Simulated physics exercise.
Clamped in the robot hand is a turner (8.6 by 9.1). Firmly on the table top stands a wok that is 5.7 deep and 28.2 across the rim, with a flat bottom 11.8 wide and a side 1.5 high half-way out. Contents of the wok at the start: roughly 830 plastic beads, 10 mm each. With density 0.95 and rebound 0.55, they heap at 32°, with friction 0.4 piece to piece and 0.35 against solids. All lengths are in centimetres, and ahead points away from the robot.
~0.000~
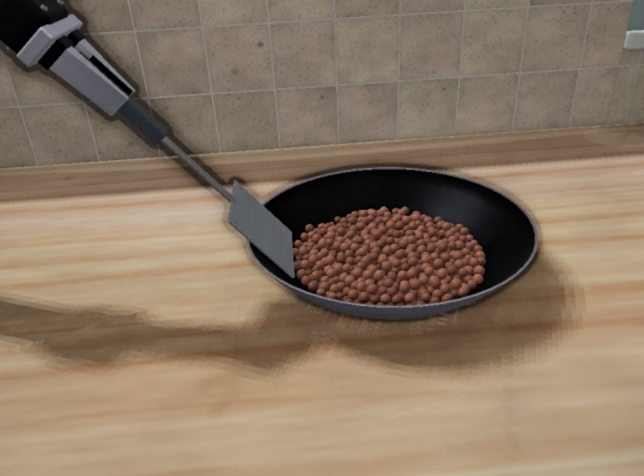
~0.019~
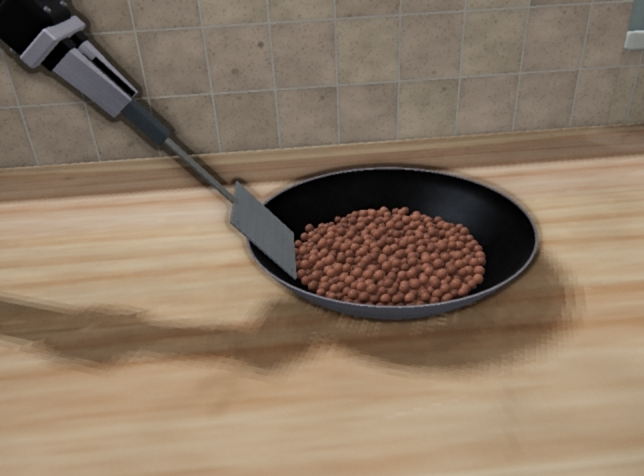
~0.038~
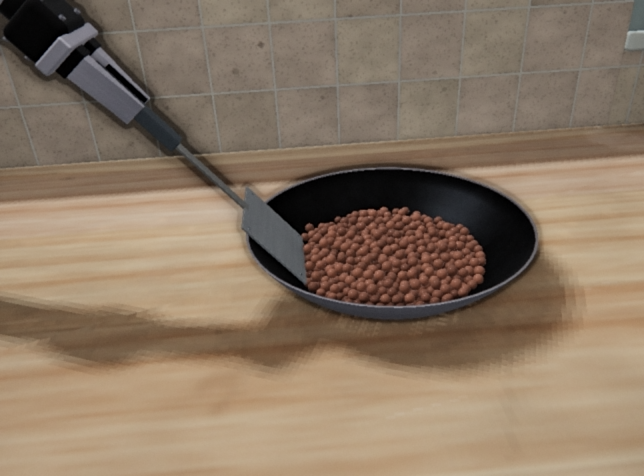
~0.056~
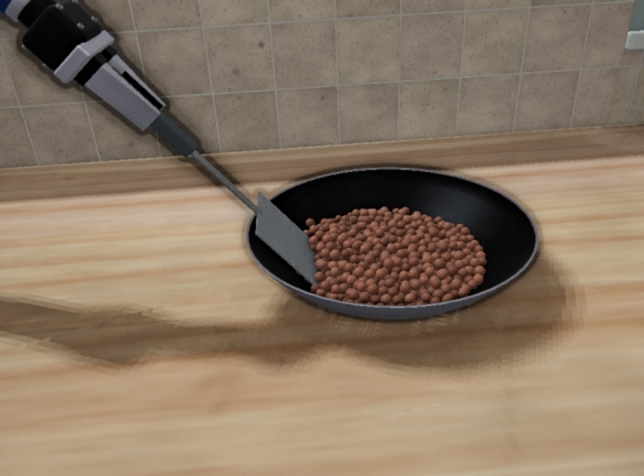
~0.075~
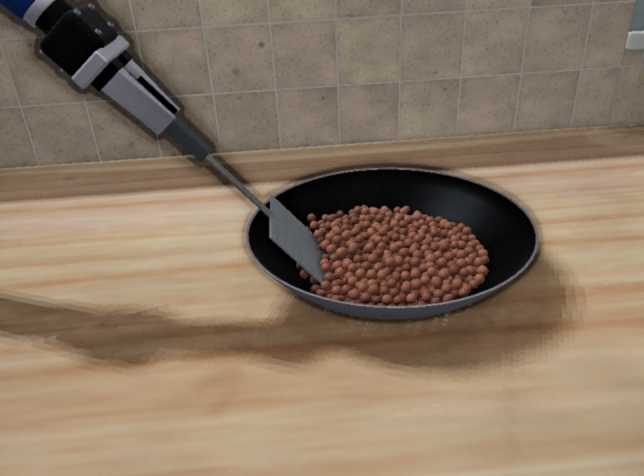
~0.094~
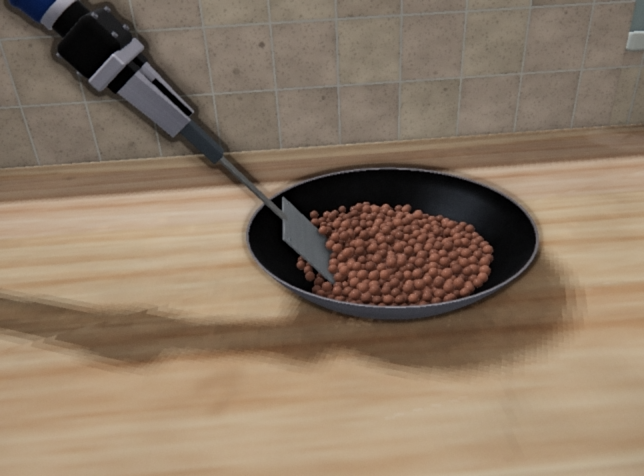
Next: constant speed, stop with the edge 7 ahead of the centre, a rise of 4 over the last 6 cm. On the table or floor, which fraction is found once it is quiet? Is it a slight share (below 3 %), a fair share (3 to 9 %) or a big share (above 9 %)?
It is a fair share.
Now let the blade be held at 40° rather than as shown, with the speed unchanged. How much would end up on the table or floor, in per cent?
My guess is close to 5 per cent.
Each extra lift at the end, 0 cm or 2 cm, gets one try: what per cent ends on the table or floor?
It comes to around 5 per cent on the first try and around 5 per cent on the second.
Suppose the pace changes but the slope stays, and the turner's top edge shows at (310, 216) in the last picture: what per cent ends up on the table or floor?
I'd say around 20 per cent.
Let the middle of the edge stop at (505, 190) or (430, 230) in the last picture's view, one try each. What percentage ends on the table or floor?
About 35 and 0 per cent.
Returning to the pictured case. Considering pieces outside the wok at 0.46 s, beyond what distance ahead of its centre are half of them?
Some 18 cm.
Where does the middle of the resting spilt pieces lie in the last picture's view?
Near (596, 249) in the last picture.
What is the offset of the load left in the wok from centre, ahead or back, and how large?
It sits some 4.0 centimetres ahead of centre.
After 0.16 s, sloping 51°, highest piece 5 above the table; 834 in the wok.
After 0.23 s, sloping 51°, highest piece 6 above the table; 834 in the wok.
After 0.46 s, sloping 51°, highest piece 7 above the table; 797 in the wok, 27 on the table or floor, 10 on the blade or in flight.
After 1.51 s, sloping 51°, highest piece 6 above the table; 797 in the wok, 37 on the table or floor.
At rest, 797 in the wok, 37 on the table or floor. That is 4 % on the table or floor.
